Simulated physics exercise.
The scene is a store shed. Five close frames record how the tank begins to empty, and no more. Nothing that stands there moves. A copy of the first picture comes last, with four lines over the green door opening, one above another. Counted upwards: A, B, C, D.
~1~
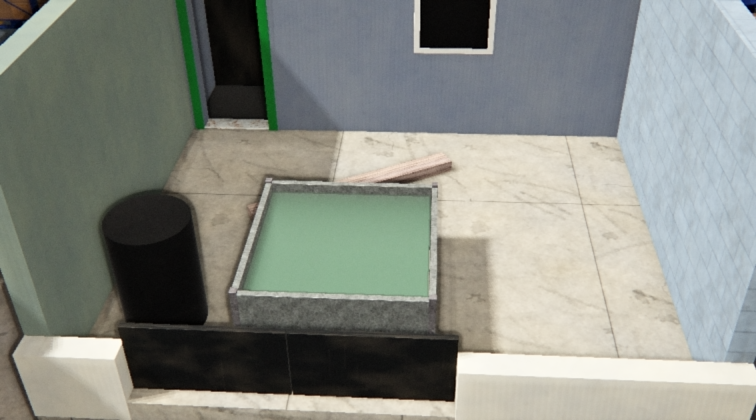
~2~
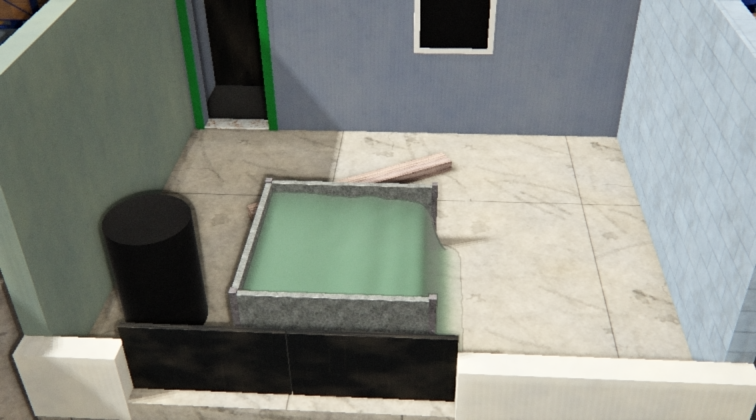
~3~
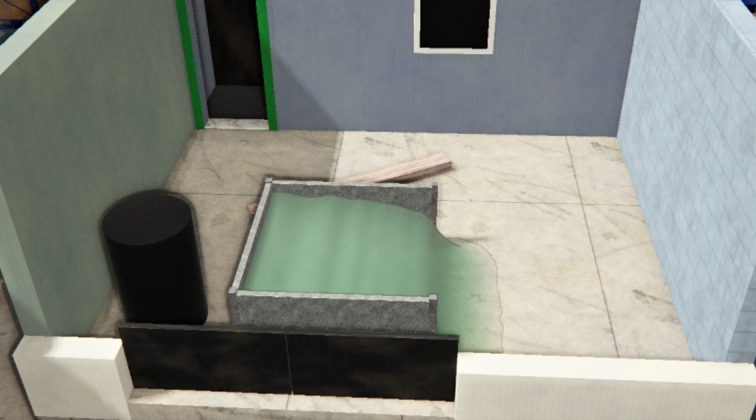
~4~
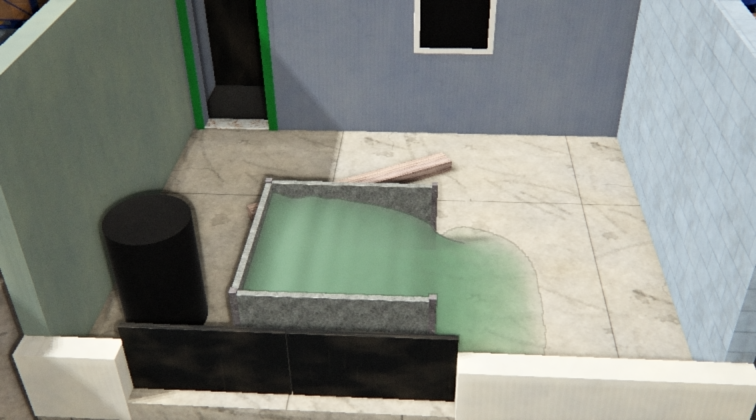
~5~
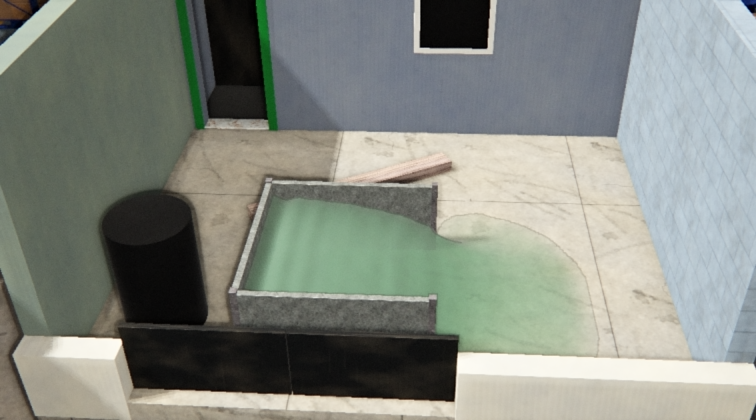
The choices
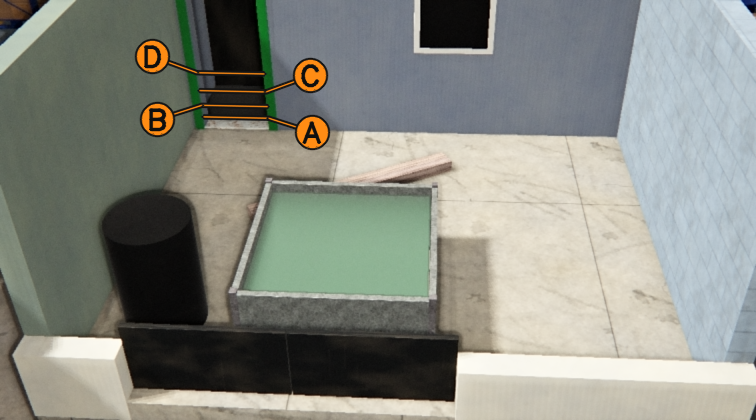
In a walled yard with a green-framed doorway, a square stone tank of still green water sits beside a black cylinder. The tank's right side opens and water pours out onto the pale floor, spreading rightward in a widening, rounded sheet while the level inside sinks and a plank behind stays put.
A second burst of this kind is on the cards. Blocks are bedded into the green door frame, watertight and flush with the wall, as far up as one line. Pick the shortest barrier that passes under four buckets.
A is the one.
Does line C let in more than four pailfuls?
No.
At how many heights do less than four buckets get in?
All four.
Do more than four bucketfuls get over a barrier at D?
No.
On the marked copy, A at (236, 117); B at (234, 105); C at (232, 91); D at (230, 73); from the bottom up A, B, C, D.
For line A, nothing gets over.
For line B, nothing gets over.
For line C, nothing gets over.
For line D, nothing gets over.
